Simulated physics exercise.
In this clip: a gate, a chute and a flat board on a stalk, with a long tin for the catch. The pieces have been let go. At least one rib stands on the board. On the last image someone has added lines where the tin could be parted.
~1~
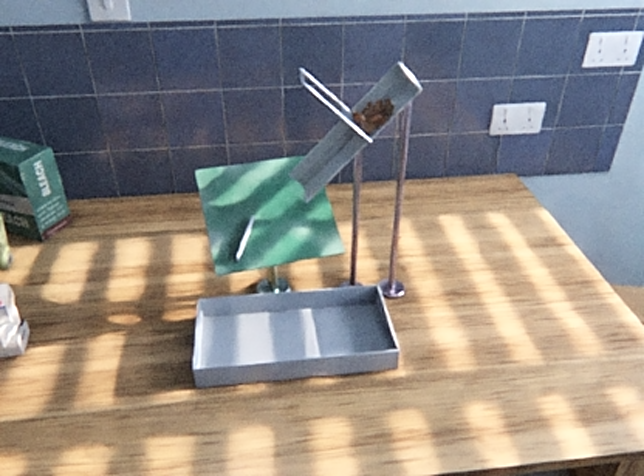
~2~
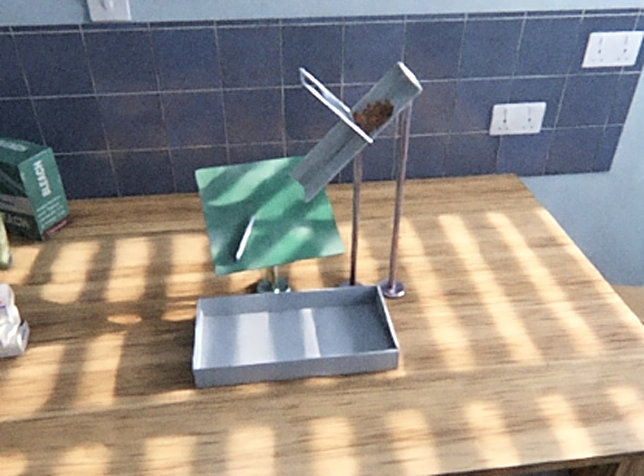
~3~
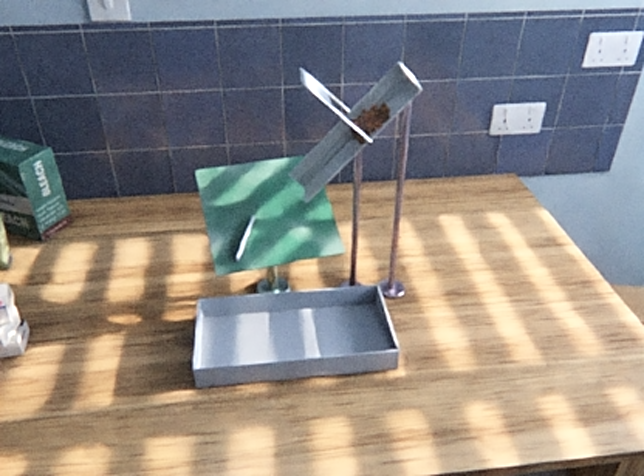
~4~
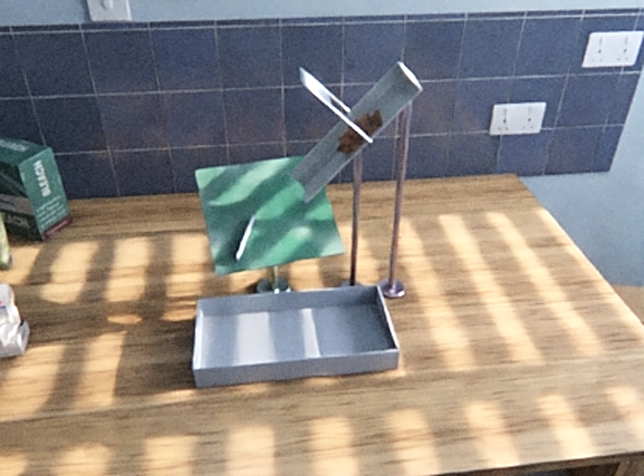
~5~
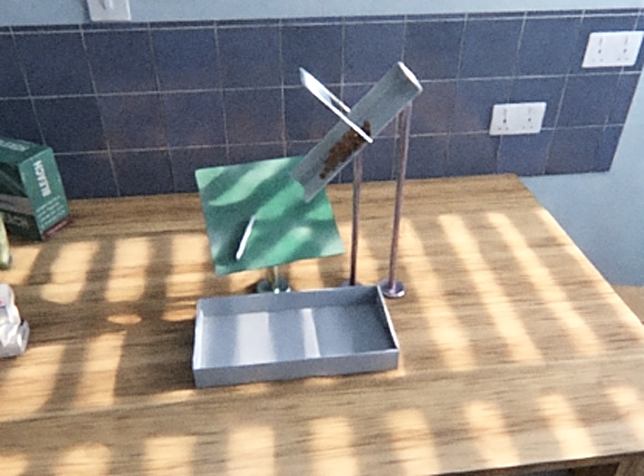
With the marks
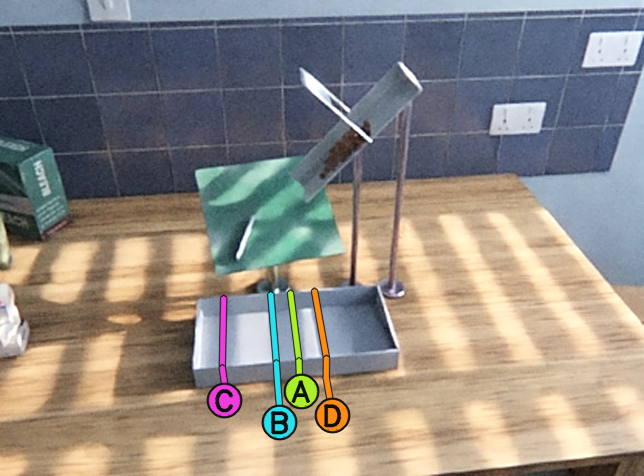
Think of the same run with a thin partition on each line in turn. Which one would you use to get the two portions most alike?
Choose B.
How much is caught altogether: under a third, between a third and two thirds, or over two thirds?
It is over two thirds.
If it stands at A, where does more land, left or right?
Left.
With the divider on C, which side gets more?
Right.
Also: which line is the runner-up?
Here it is line A.
On the marked copy, line A crosses the front rim at (298, 359); line B crosses the front rim at (276, 361); line C crosses the front rim at (222, 366); line D crosses the front rim at (326, 356).
With A, of what is caught, most on the left of the divider, about a quarter on the right.
With B, of what is caught, about half on the left of the divider, about half on the right.
With C, of what is caught, none on the left of the divider, all on the right.
With D, of what is caught, nearly all on the left of the divider, a small part on the right.
